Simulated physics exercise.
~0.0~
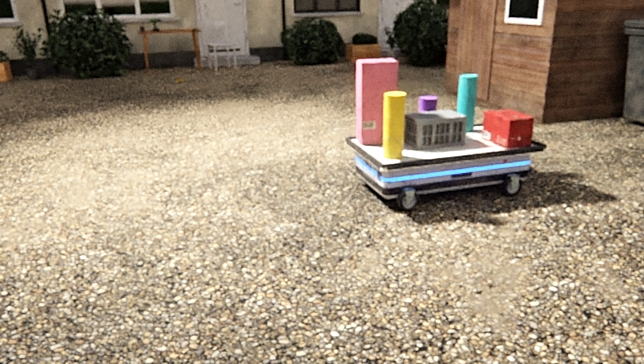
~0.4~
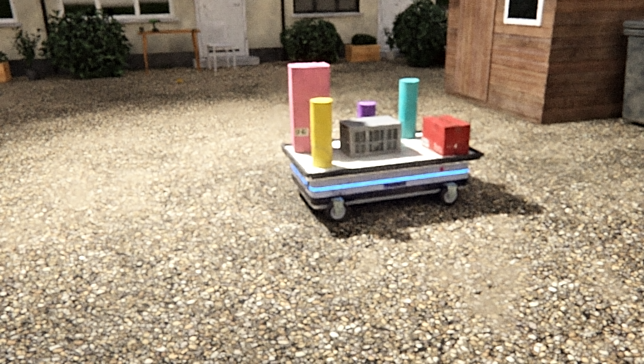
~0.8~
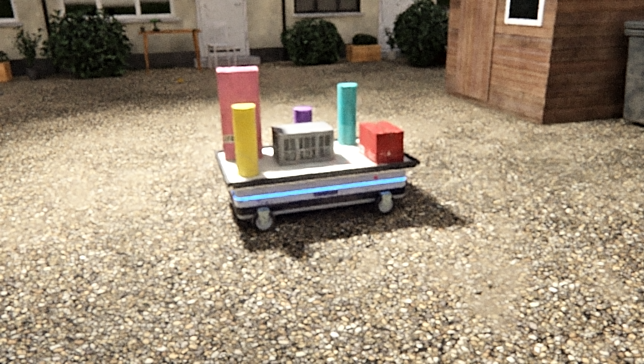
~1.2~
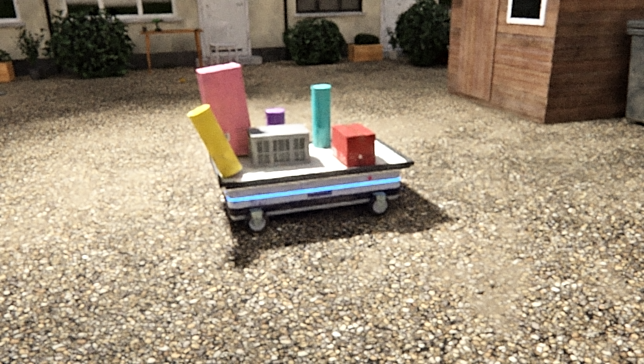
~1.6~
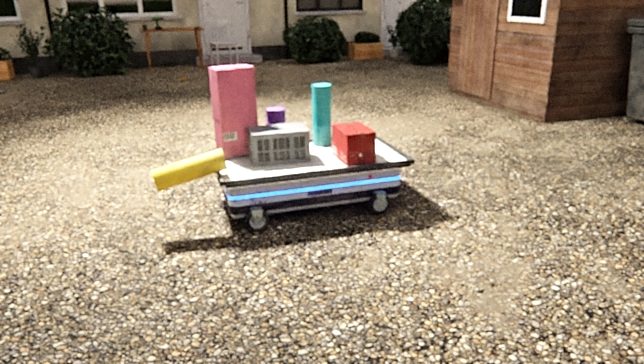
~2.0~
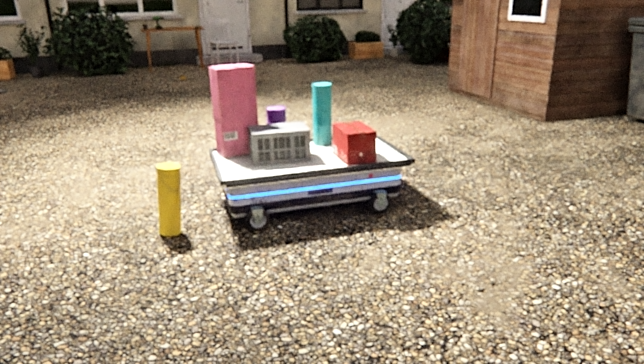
In a gravel yard, a flat cart carrying coloured boxes and canisters rolled left and stopped; the pink box tilted but settled upright, while the yellow canister tipped off the left end and ended upside down on the ground, the rest staying aboard.
